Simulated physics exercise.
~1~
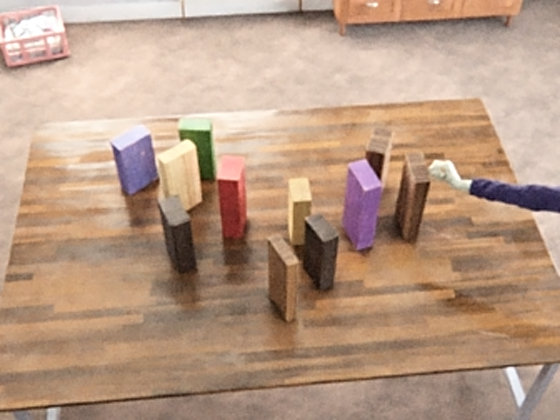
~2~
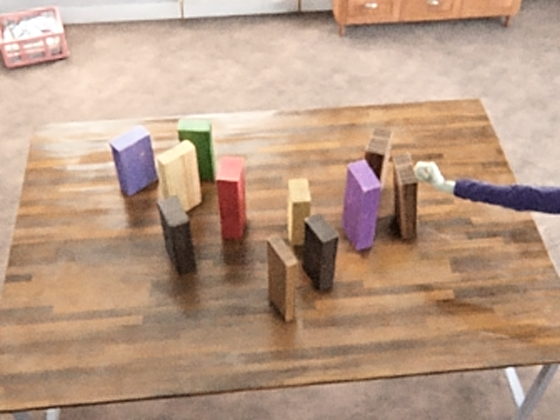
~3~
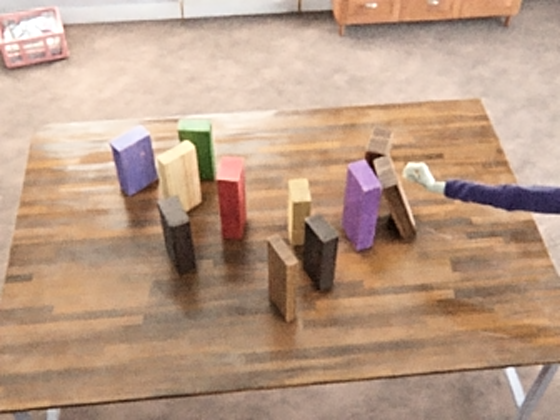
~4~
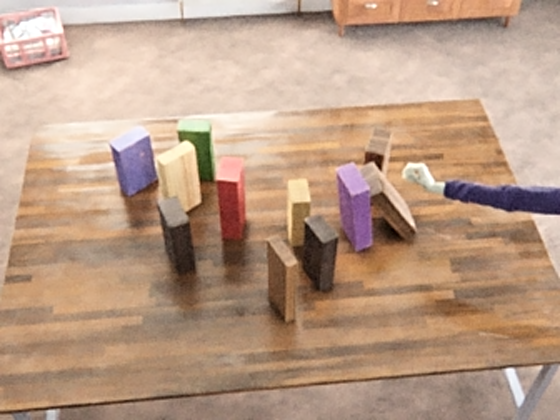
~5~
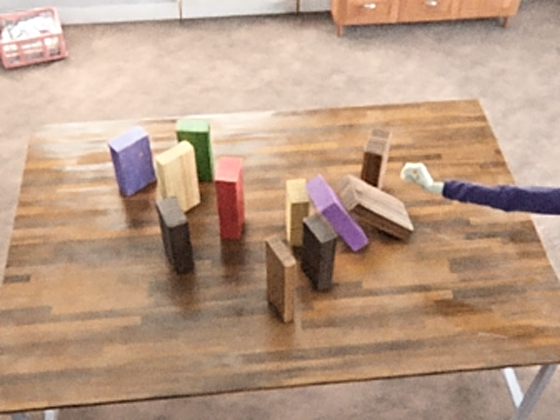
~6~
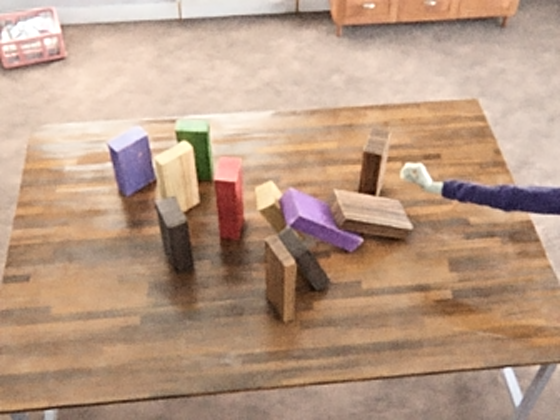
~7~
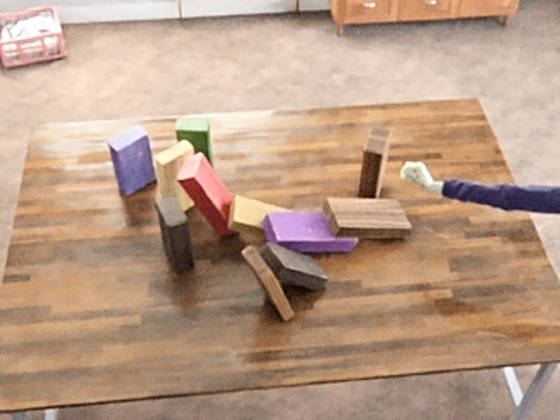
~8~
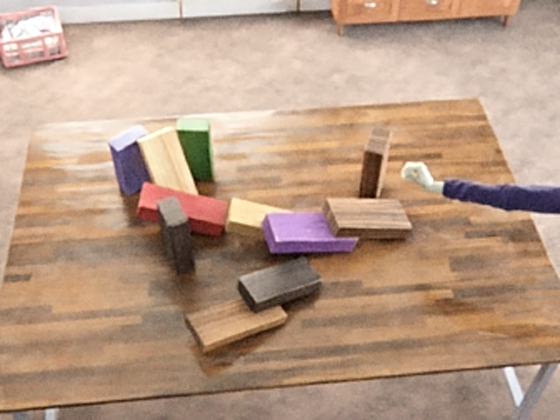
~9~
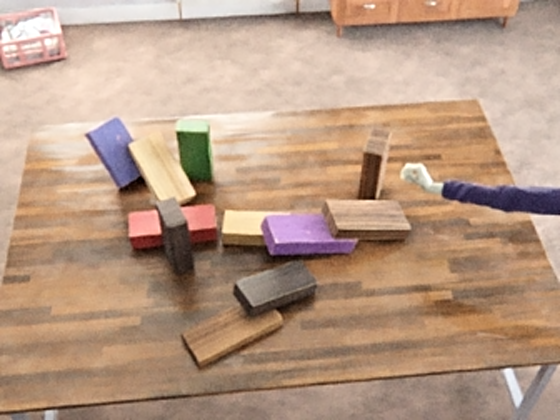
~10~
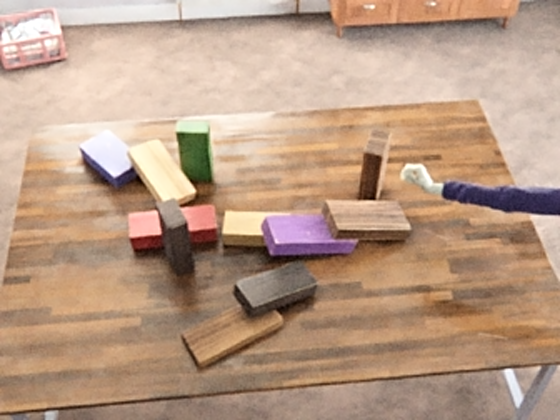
The video shows a gloved hand tipping a brown block leftward on a wooden table of upright blocks, toppling the purple block and then others, including the red and finally the blue one, leaving three blocks standing, among them the green one.
